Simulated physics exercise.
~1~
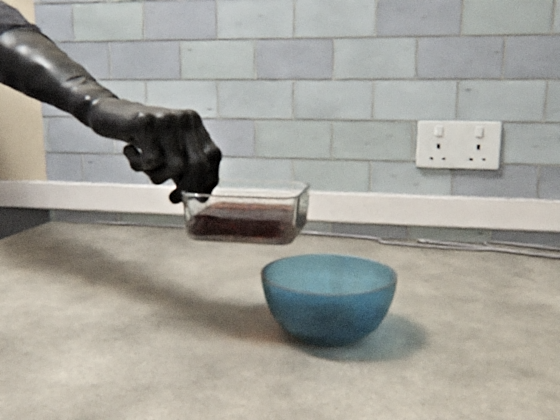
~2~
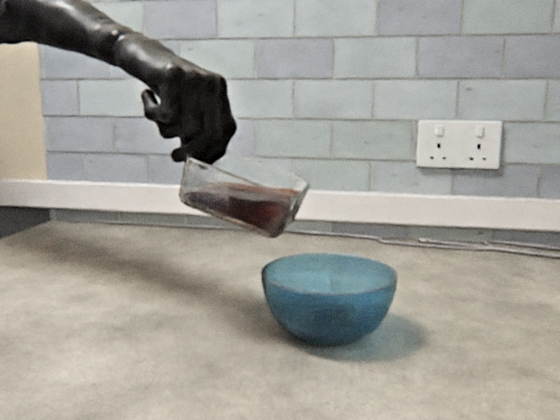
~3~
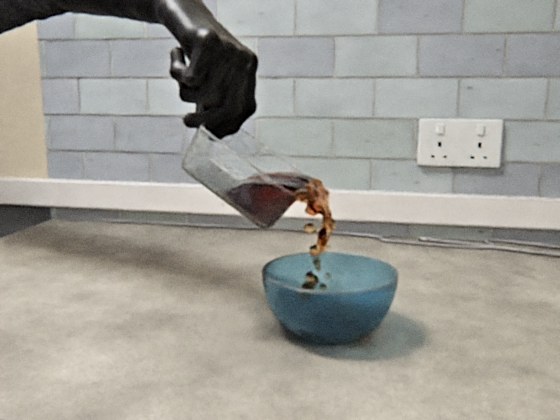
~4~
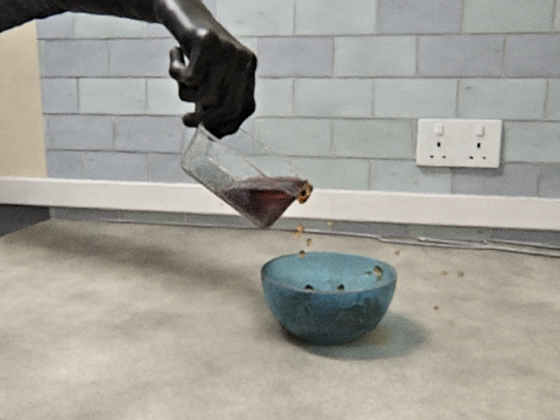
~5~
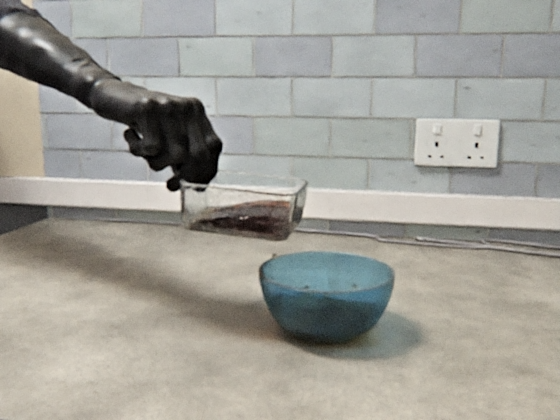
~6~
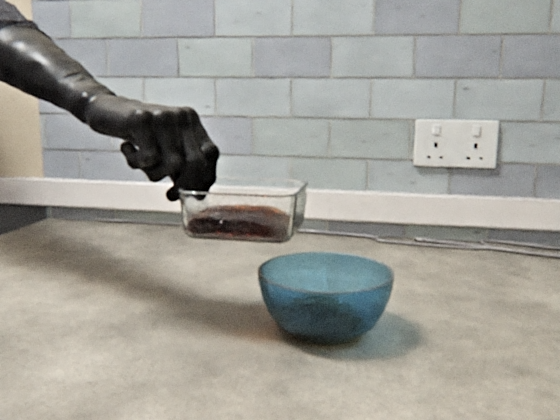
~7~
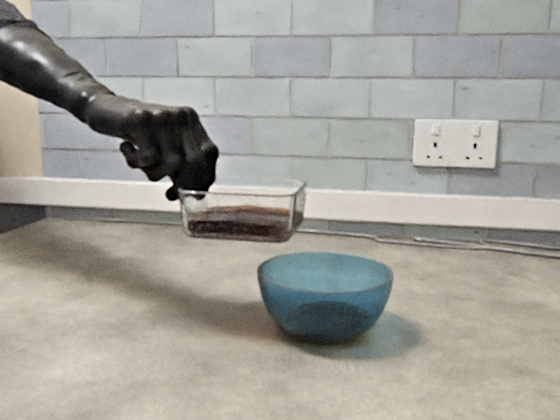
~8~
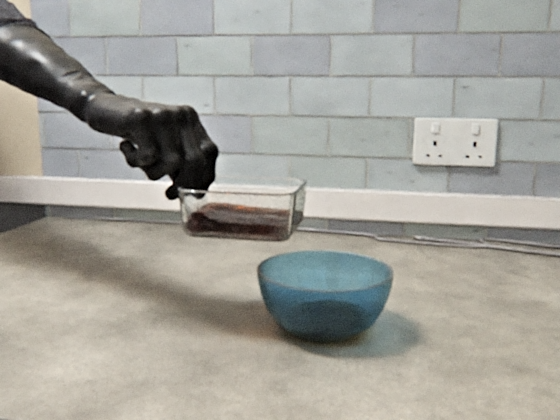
We see a dark hand holding a clear oblong tub of reddish-brown tea above a blue round bowl on a worktop. The hand tips the tub to the right, some tea spills out towards the bowl, then the tub is levelled again, still holding tea beside the bowl.
